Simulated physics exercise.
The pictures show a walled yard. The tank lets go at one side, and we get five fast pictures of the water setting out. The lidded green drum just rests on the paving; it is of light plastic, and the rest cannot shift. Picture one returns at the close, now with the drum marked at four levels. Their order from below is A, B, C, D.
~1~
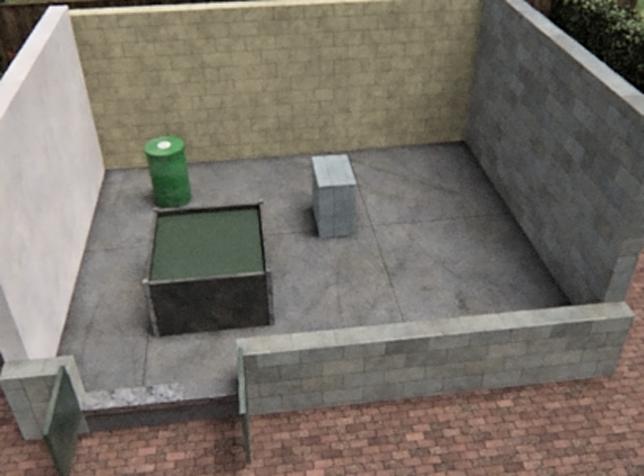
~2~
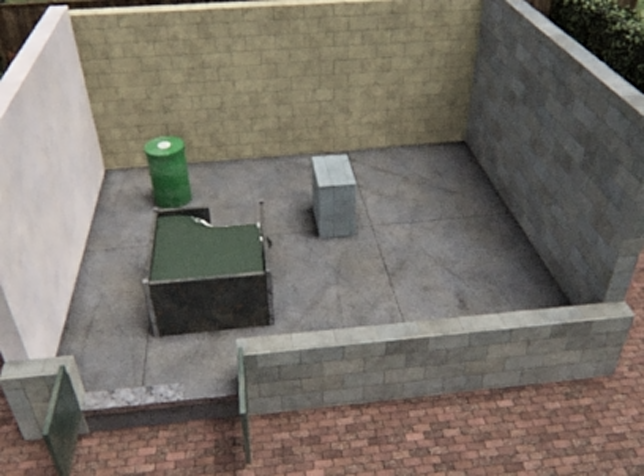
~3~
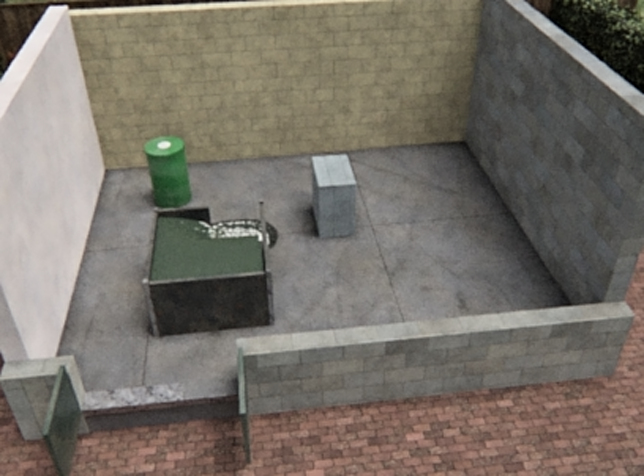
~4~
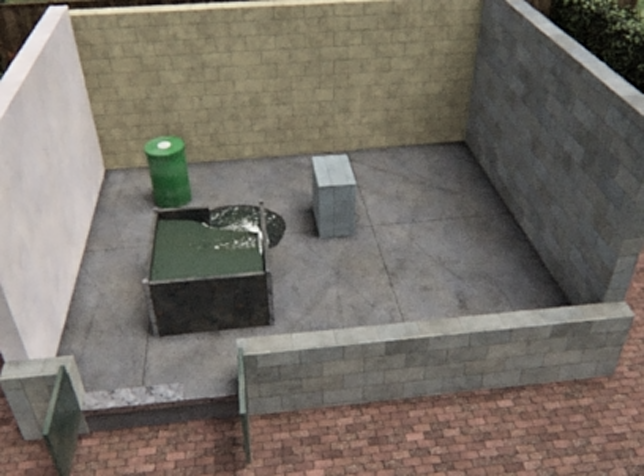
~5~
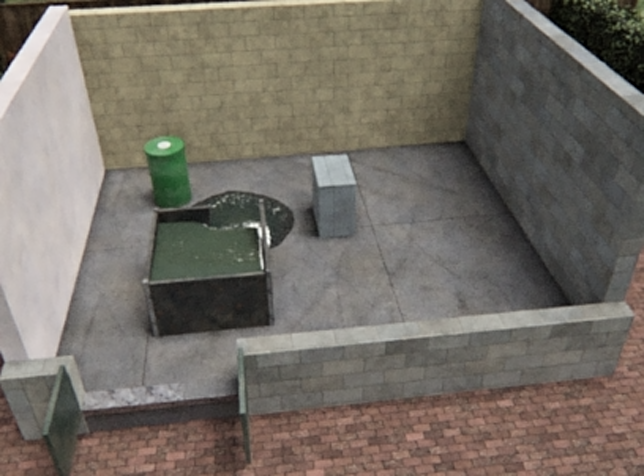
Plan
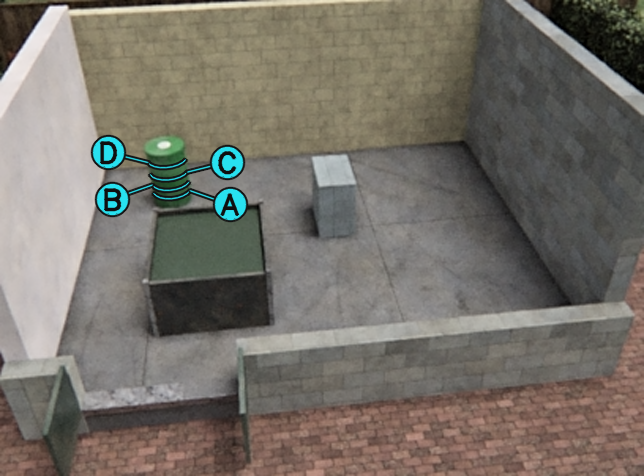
A walled yard held a square tank of dark green water, a green drum and a gray block; the tank's back right corner opened, and water poured out and spread across the paving behind it.
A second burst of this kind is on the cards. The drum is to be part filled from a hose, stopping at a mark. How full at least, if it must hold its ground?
Take A.
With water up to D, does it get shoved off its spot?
No, that is safe.
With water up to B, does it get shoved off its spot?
No, not at all.
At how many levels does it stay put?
All of the four.
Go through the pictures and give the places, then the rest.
Lid of the green drum at (165, 146); tank full, its middle at (209, 245); open gate at (156, 350).
Water covers 1 % of the ground, mostly out of sight from here.
Water covers 2 % of the ground, mostly out of sight from here.
Water covers 4 % of the ground and is seen nearest the drum at (273, 215).
Lid of the green drum at (165, 146); water covers 7 % of the ground and is seen nearest the drum at (202, 204).
On the marked copy, A at (171, 198); B at (169, 190); C at (168, 179); D at (166, 167); from the bottom up A, B, C, D.
If A is chosen, it does not move.
If B is chosen, it does not move.
If C is chosen, it does not move.
If D is chosen, it does not move.
